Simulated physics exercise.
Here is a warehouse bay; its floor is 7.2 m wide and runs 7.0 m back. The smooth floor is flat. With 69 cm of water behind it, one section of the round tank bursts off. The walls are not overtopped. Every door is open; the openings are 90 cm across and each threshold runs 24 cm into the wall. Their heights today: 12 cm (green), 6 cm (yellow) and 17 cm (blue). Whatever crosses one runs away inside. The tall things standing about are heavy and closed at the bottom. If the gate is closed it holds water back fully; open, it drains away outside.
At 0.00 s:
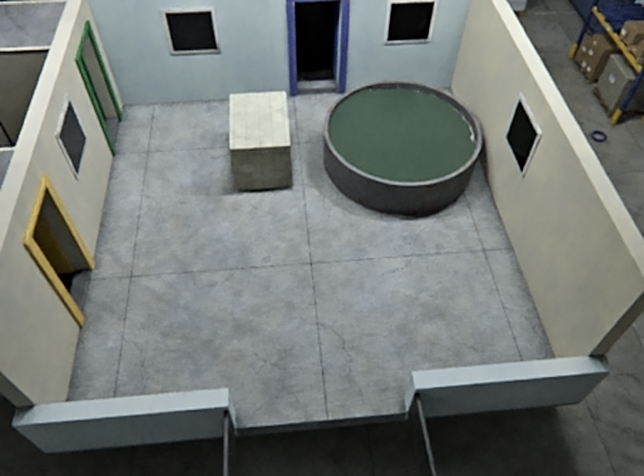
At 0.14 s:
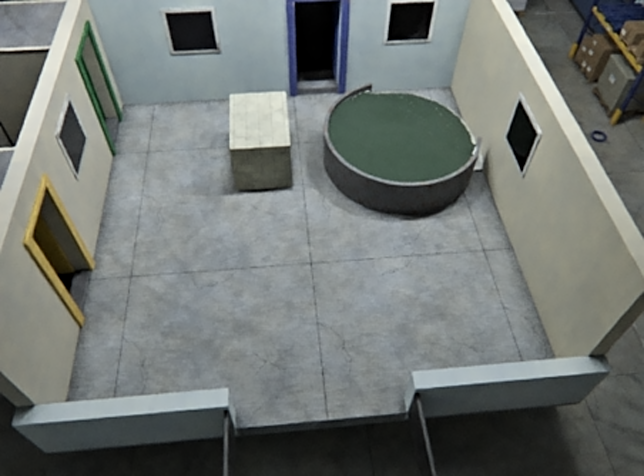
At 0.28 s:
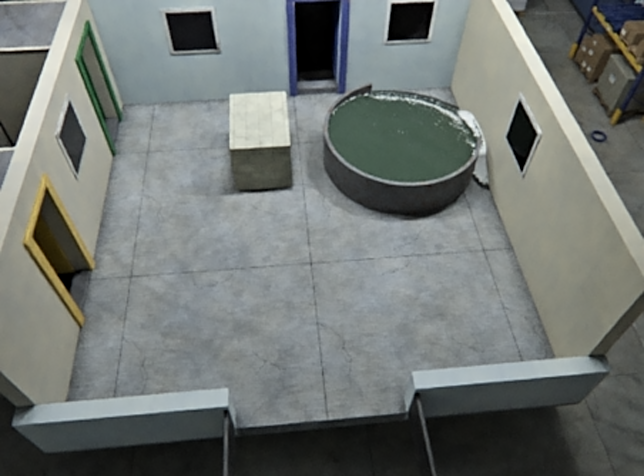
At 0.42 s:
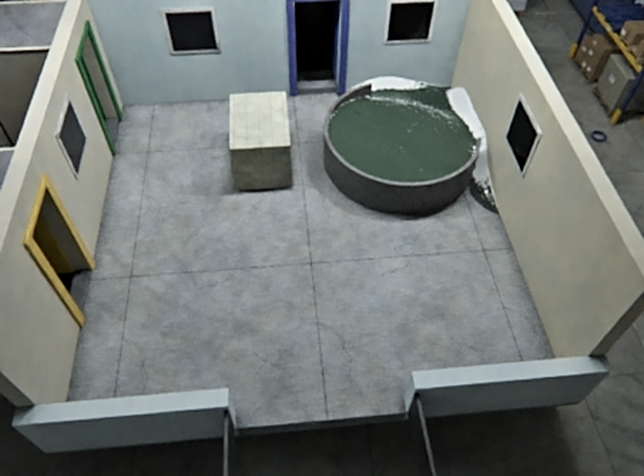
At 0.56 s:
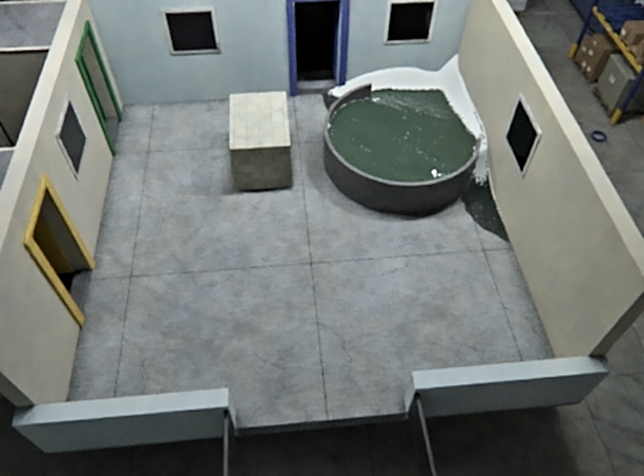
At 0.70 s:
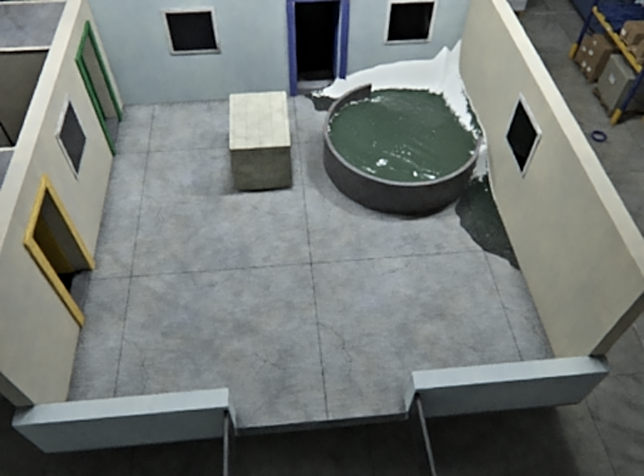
Green water pours from the far side of the round tank in the back right corner, foams white against the walls, then spreads toward the blue doorway and forward along the right wall, while the pale block stays still.
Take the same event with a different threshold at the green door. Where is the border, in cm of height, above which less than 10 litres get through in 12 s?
It would have to be roughly 31 cm high.
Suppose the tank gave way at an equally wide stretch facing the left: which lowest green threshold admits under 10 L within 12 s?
About 25 cm.
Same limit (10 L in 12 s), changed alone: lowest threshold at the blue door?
Roughly 17 cm at blue.
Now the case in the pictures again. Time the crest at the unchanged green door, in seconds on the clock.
Around 3.6 s.
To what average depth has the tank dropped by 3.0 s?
Some 39 cm.
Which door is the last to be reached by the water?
Last comes the yellow one.
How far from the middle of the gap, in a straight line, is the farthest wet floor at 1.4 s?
Some 4.8 m out.
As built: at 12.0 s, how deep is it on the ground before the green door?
Roughly 10.5 cm deep.
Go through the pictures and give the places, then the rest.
The round tank at (402, 131) is whole and still, 69 cm deep; the green door at (102, 96) is dry, in the first frame.
Water pours out on the far side and has run 0.3 m, to a hidden place; about 9 cm deep outside, 69 cm at the back, in the second frame.
The gap is on the far side, the front 0.7 m out at a hidden place; the back of the round tank holds 69 cm, in the third frame.
The front is at (450, 91), 1.1 m from the gap on the far side; 2.6 m2 of floor is wet, 69 cm left at the back, in the fourth frame.
The front is at (506, 237), 1.8 m from the gap on the far side; 3.0 m2 of floor is wet, 69 cm left at the back, in the fifth frame.
The gap is on the far side, the front 2.4 m out at (517, 265); the back of the round tank holds 67 cm; the green door at (102, 96), 6.6 m from the gap, is still 4.1 m from the nearest water, in the sixth frame.
After 1.4 s water covers 20 % of the floor, deepest (73 cm) near (457, 123); it has not reached the green door.
After 3.0 s water covers 40 % of the floor, deepest (36 cm) near (121, 120); 22 cm at the green door, 0 litres in over its 12 cm threshold.
After 12.0 s water covers 100 % of the floor, deepest (20 cm) near (445, 91); 11 cm at the green door, 288 litres in over its 12 cm threshold.
At the green door as built, the water arrived by 2.9 s and peaked near 31 cm at 3.6 s.
Run again over the same 12 s with other heights there, 26 litres in over 26.5 cm, 4 litres over 35.5 cm. The limit of 10 litres is kept from about 31 cm up.
